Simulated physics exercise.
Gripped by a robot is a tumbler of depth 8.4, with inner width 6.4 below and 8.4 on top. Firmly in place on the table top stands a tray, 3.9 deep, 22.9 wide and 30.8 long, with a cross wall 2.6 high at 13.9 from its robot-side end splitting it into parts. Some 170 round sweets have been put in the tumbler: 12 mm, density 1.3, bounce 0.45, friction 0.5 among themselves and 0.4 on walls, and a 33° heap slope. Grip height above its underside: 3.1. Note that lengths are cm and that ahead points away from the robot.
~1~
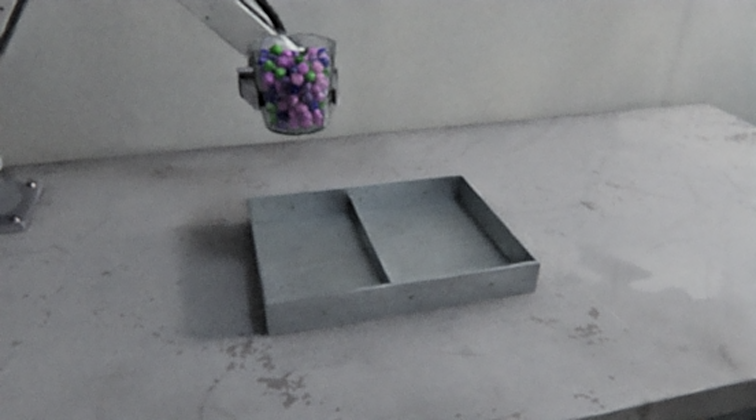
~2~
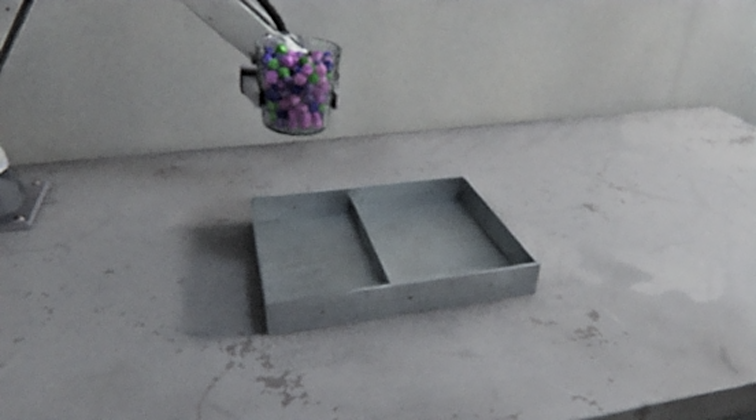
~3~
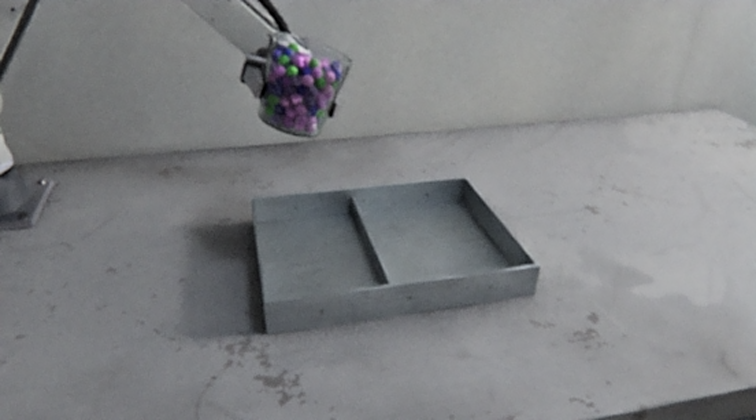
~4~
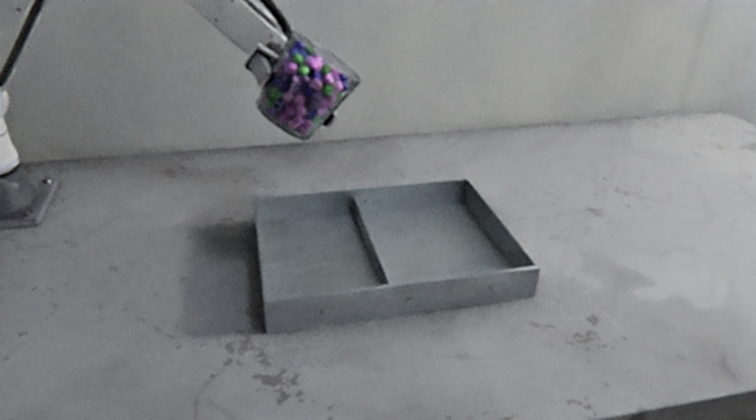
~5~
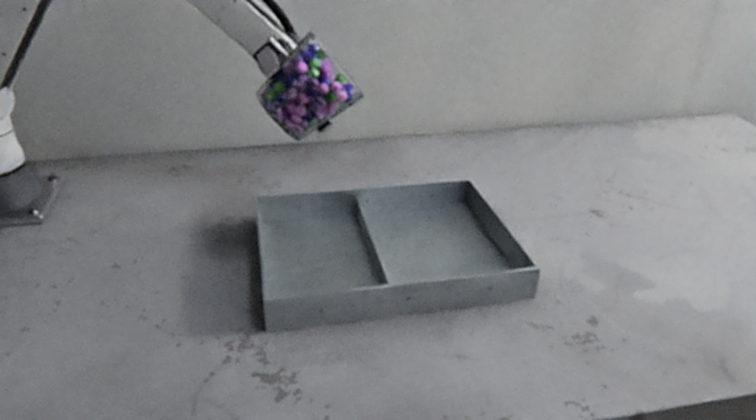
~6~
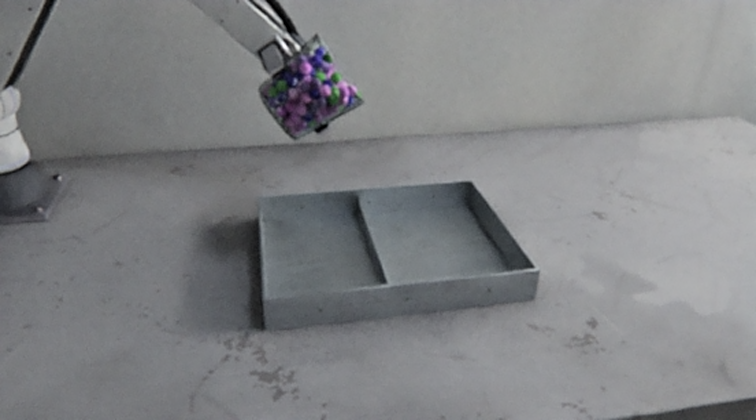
A robot arm steadily tilts a clear tumbler of colorful round sweets to the right above a divided gray tray.
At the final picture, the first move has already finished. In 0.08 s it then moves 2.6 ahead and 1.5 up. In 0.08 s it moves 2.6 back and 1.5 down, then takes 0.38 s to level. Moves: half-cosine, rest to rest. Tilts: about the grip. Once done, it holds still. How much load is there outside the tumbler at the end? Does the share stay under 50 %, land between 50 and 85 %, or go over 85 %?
It stays under 50 %.
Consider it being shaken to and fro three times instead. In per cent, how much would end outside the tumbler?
It would be near 60 per cent.
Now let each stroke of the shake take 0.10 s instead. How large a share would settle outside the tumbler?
About 25 per cent, then.
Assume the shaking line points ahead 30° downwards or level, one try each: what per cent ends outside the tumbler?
I'd say close to 10 percent for the first and close to 25 percent for the second.
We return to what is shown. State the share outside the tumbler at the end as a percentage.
40 per cent, more or less.
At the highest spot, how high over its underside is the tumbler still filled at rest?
Top of the fill: Near 7.0 cm.
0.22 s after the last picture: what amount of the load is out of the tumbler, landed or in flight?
Share gone by then: Close to 35 %.
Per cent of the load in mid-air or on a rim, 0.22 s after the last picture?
Around 37 percent of the load.
Then, 0.22 s after the last picture, tilted 53° forward, highest piece 25 above the table; 107 in the tumbler, 63 in flight or on a rim.
Then, 0.43 s after the last picture, tilted 10° forward, highest piece 27 above the table; 99 in the tumbler, 69 in the far-side part, 2 in flight or on a rim.
Then, 0.74 s after the last picture, level, highest piece 26 above the table; 99 in the tumbler, 69 in the far-side part, 2 on the table or floor.
Then, 1.79 s after the last picture, level, highest piece 26 above the table; 99 in the tumbler, 69 in the far-side part, 2 on the table or floor.
Final count, 99 in the tumbler, 69 in the far-side part, 2 on the table or floor. That is 42 % outside the tumbler.
